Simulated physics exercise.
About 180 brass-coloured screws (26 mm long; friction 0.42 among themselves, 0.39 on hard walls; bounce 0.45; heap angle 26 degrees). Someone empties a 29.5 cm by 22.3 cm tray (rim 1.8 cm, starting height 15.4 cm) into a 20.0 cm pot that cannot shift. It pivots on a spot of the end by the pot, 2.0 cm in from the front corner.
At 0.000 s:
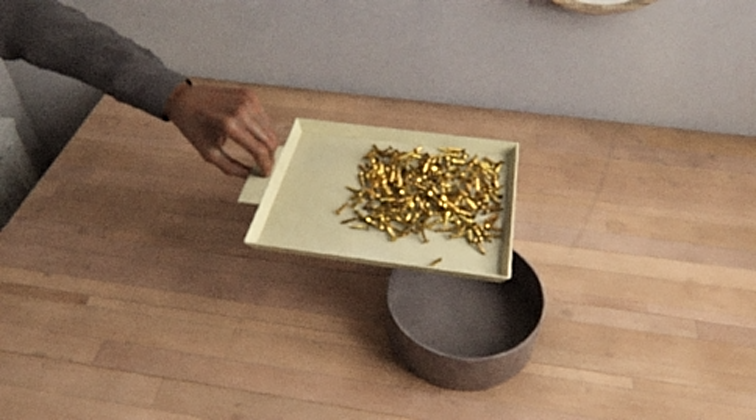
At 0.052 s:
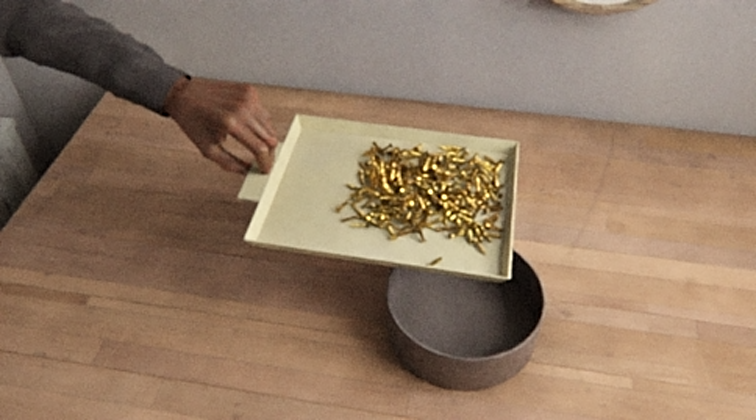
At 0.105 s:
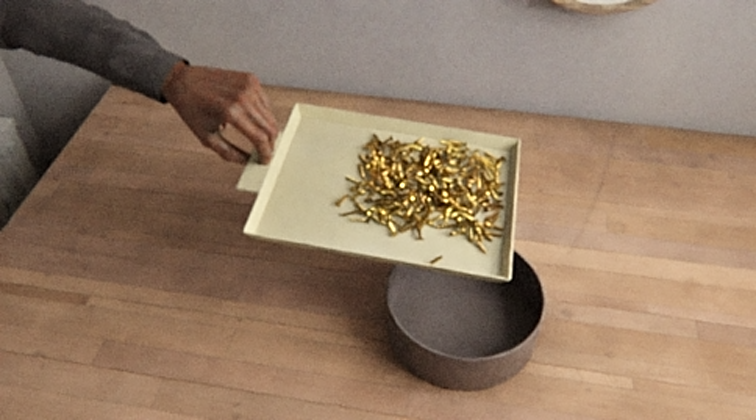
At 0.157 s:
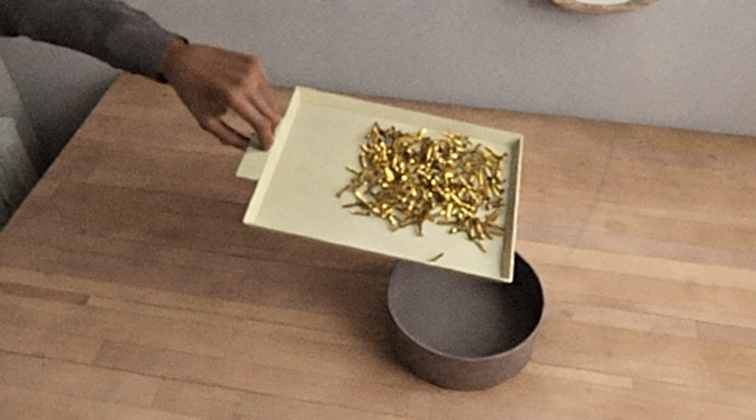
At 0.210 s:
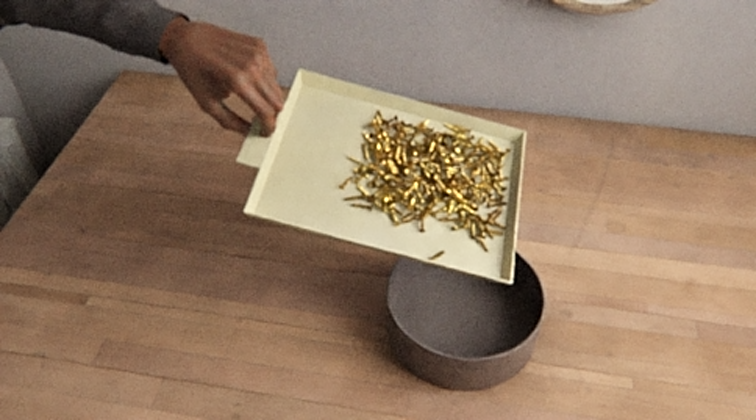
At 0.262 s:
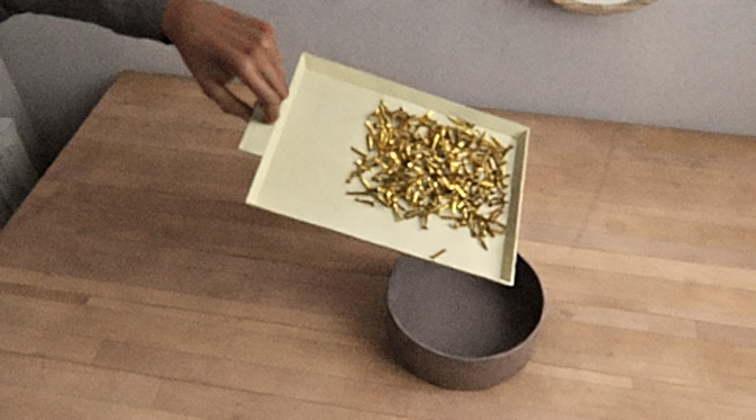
A hand gripping a pale tray of small brass-coloured pieces at left, raising that end and tilting it above a dark pot.
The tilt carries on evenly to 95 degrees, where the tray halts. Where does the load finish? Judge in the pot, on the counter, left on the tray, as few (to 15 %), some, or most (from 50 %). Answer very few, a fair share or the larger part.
Pot a fair share, counter the larger part, tray very few.
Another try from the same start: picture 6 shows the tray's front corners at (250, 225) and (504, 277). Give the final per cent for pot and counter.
Pot 60, counter 40.
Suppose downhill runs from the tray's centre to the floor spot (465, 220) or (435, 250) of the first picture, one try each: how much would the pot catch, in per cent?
Some 35 and 35 per cent.
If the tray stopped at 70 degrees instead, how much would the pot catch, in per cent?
It would be near 40 per cent.
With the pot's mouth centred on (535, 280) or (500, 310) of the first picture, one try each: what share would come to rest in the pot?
Some 60 and 100 per cent.
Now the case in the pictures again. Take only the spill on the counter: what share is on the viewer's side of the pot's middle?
Some 90 per cent.
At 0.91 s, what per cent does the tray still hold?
Roughly 20 per cent.
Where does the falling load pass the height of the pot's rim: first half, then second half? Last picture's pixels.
First near (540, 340), later near (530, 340).
Then, at 0.65 s, tilt 55 degrees; the tray holds 100 %, the pot 0 %.
After 0.91 s, tilt 80 degrees; the tray holds 20 %, the pot 10 %.
After 1.28 s, tilt 95 degrees; the tray holds 0 %, the pot 35 %.
In the end, at 2.2 s, pot 35 %, counter 65 %, tray 0 %.
